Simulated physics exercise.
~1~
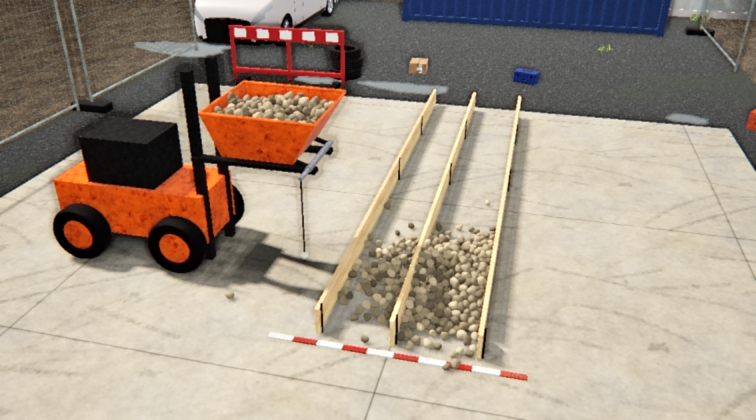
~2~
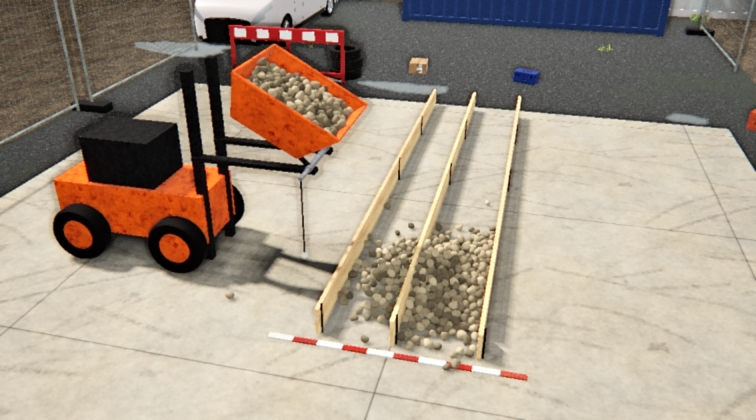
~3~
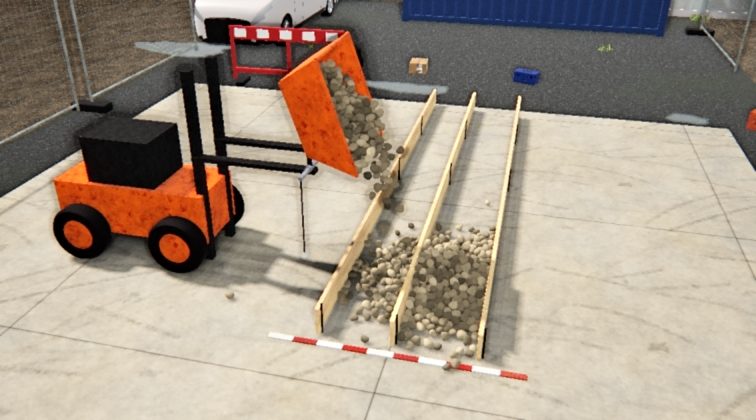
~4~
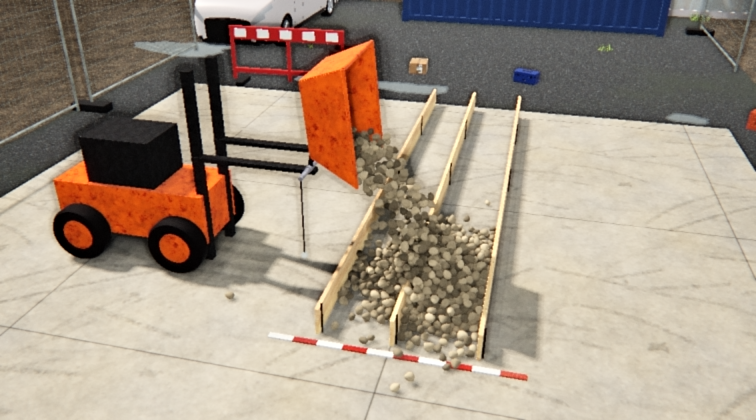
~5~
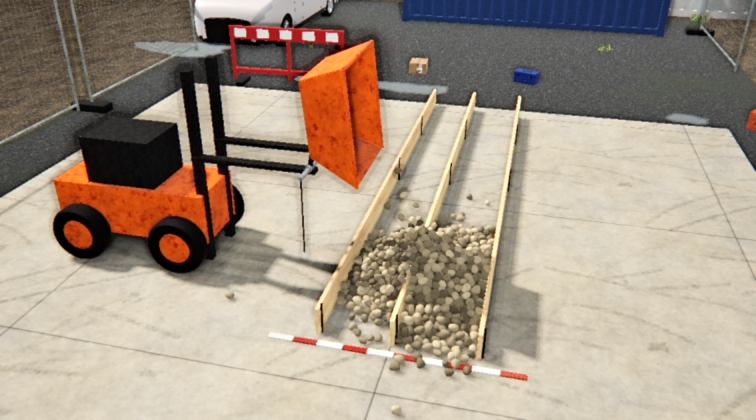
In the video, an orange forklift tips its raised, stone-filled skip to the right, pouring the load onto an existing pile between wooden planks on a concrete floor. The stones spread across both bays, and the emptied skip stays steeply tilted above the enlarged heap.
